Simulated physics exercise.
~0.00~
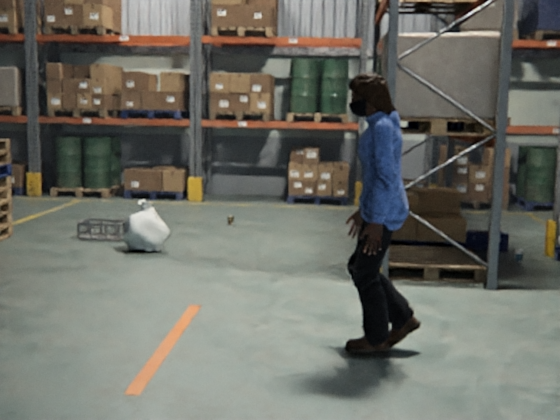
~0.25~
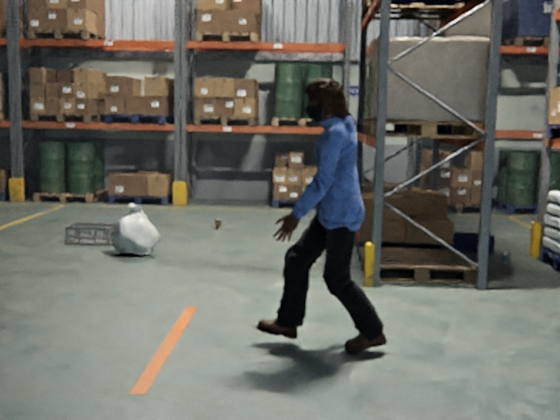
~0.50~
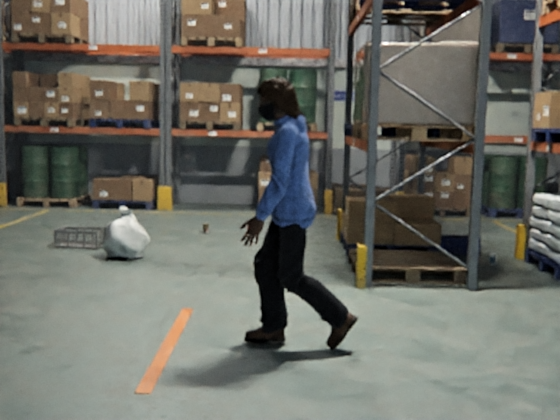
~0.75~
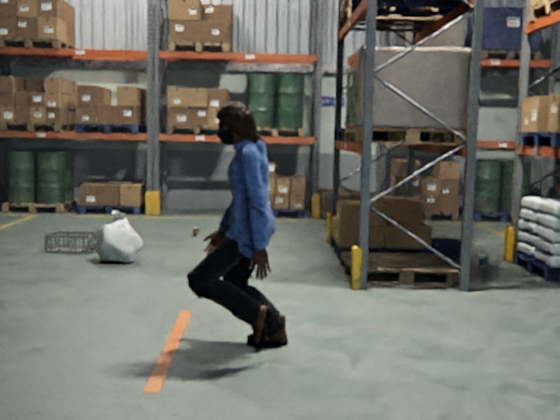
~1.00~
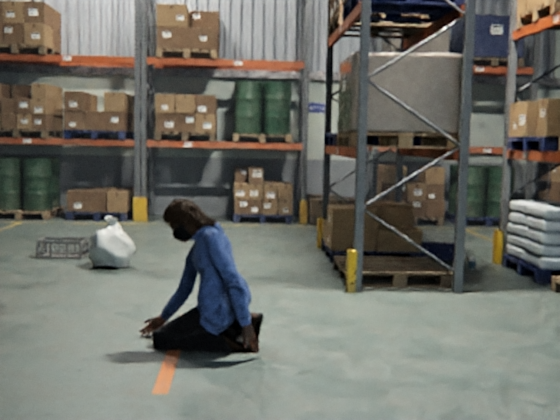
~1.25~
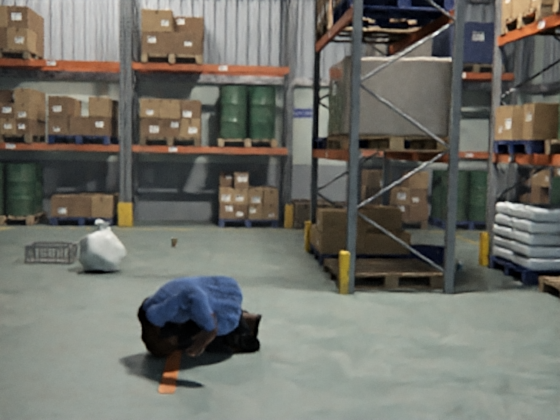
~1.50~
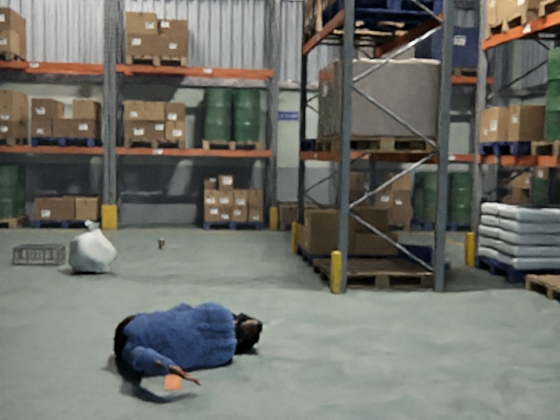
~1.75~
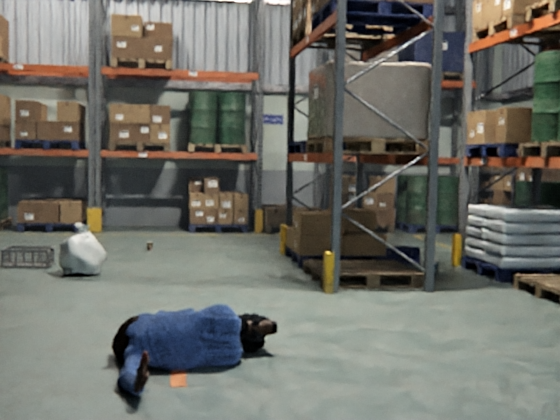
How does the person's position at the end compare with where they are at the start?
At the start the person is upright, well to the right of the orange tape. By the end they are lying on the floor at the tape, farther left and lower in view.
